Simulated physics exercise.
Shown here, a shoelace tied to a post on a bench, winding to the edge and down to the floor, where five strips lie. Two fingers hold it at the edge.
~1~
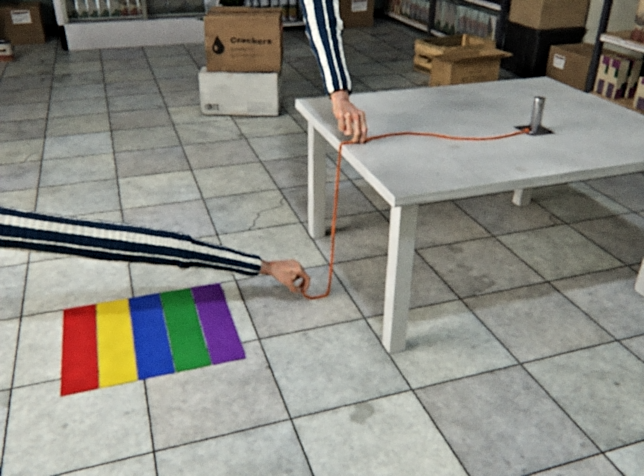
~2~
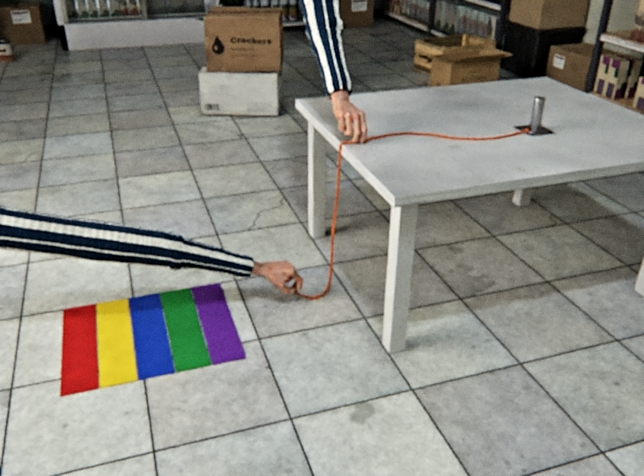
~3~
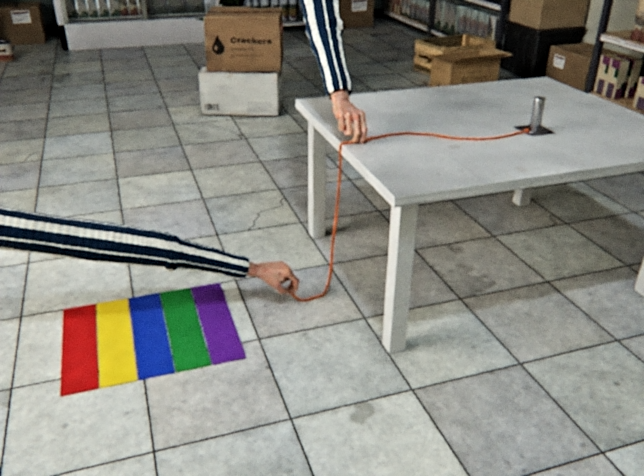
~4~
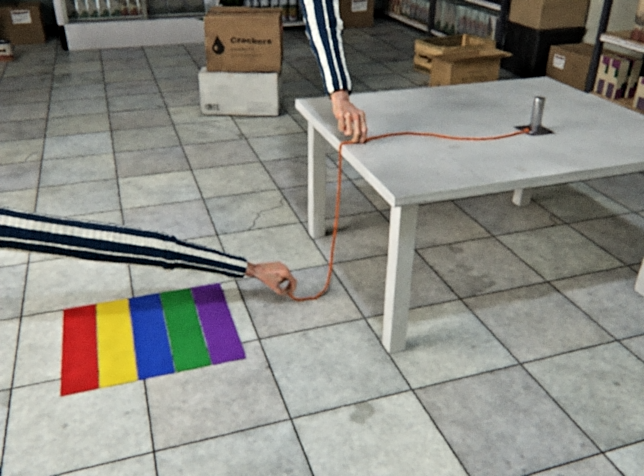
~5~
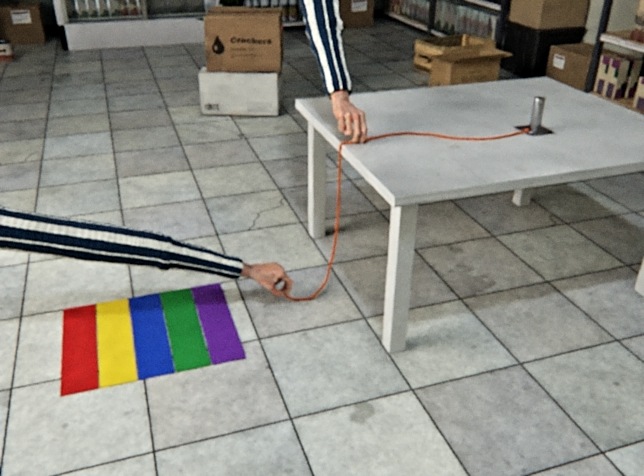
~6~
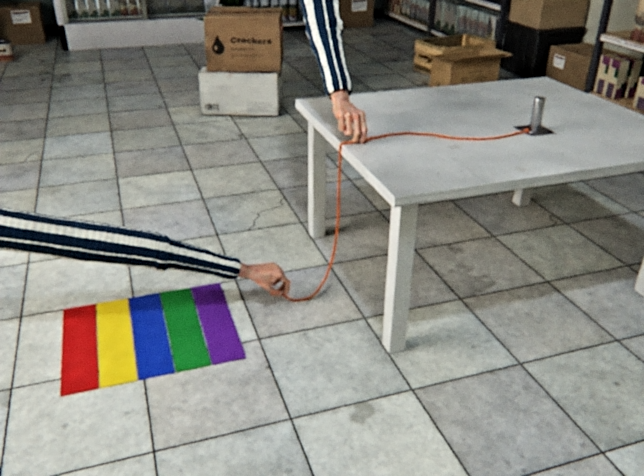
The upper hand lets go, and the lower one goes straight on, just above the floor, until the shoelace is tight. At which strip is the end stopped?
It halts on the green strip.
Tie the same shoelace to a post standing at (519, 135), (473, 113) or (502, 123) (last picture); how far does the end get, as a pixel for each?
Try by try, around (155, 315), (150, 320) and (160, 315).
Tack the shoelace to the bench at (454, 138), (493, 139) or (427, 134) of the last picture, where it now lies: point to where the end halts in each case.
Try by try, around (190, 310), (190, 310) and (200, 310).
Soon after, end near (248, 300); short of the strips.
After that, end near (208, 307); over purple.
At the stop, end near (184, 311); over green. Over green.
